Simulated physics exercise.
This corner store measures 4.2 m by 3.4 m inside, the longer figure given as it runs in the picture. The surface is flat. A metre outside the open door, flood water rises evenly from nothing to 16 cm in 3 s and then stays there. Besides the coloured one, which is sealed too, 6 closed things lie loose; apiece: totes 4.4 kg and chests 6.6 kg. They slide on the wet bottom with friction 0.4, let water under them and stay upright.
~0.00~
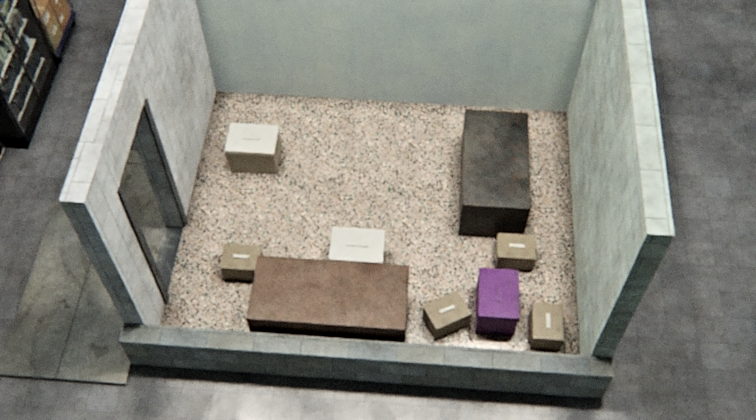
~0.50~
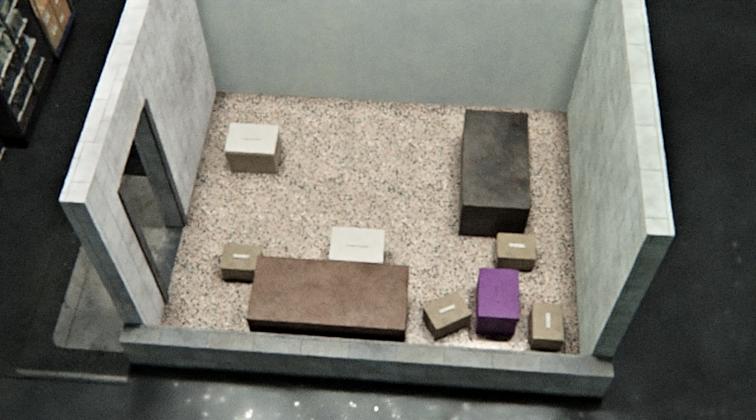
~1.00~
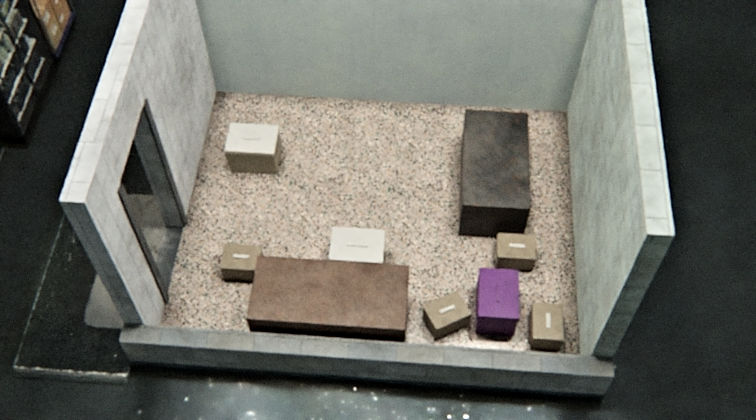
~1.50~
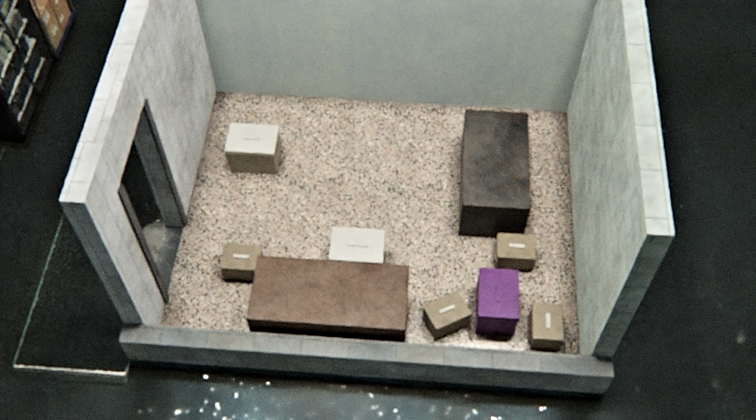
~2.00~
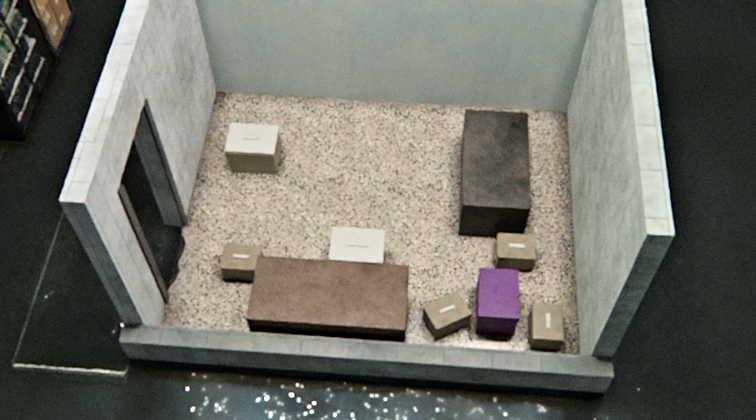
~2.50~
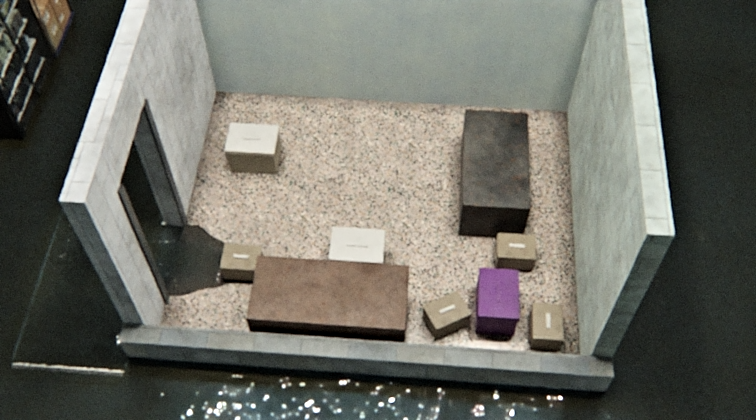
Dark water spreading around a walled corner store, then creeping through the open left doorway as the purple chest and pale boxes stay still.
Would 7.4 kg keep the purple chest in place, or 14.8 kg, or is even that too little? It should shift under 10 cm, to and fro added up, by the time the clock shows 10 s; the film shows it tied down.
For it, only the higher weight holds it.
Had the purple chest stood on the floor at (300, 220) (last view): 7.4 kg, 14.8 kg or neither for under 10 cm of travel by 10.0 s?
Neither holds.
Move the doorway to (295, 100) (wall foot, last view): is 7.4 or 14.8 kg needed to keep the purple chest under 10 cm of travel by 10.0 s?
Then only the higher weight holds it.
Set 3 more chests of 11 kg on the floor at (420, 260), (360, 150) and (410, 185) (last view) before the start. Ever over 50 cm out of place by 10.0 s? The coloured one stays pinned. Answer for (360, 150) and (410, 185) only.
In turn: Over, more.
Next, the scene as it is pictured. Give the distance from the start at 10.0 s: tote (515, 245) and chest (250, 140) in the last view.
In turn: 60 cm, 0 cm.
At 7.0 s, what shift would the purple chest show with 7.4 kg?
About 0 cm.
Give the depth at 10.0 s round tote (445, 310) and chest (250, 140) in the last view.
Roughly 4 and 3 cm.
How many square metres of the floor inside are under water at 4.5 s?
About 5.0 m2.
After 3.5 s the purple chest would be 0 cm from its start with 7.4 kg and 0 cm from its start with 14.8 kg; 0 cm of water round it then.
After 4.5 s the purple chest would be 0 cm from its start with 7.4 kg and 0 cm from its start with 14.8 kg; 0 cm of water round it then.
After 7.0 s the purple chest would be 1 cm from its start with 7.4 kg and 0 cm from its start with 14.8 kg; 2 cm of water round it then.
After 10.0 s the purple chest would be 43 cm from its start with 7.4 kg and 0 cm from its start with 14.8 kg; 5 cm of water round it then.
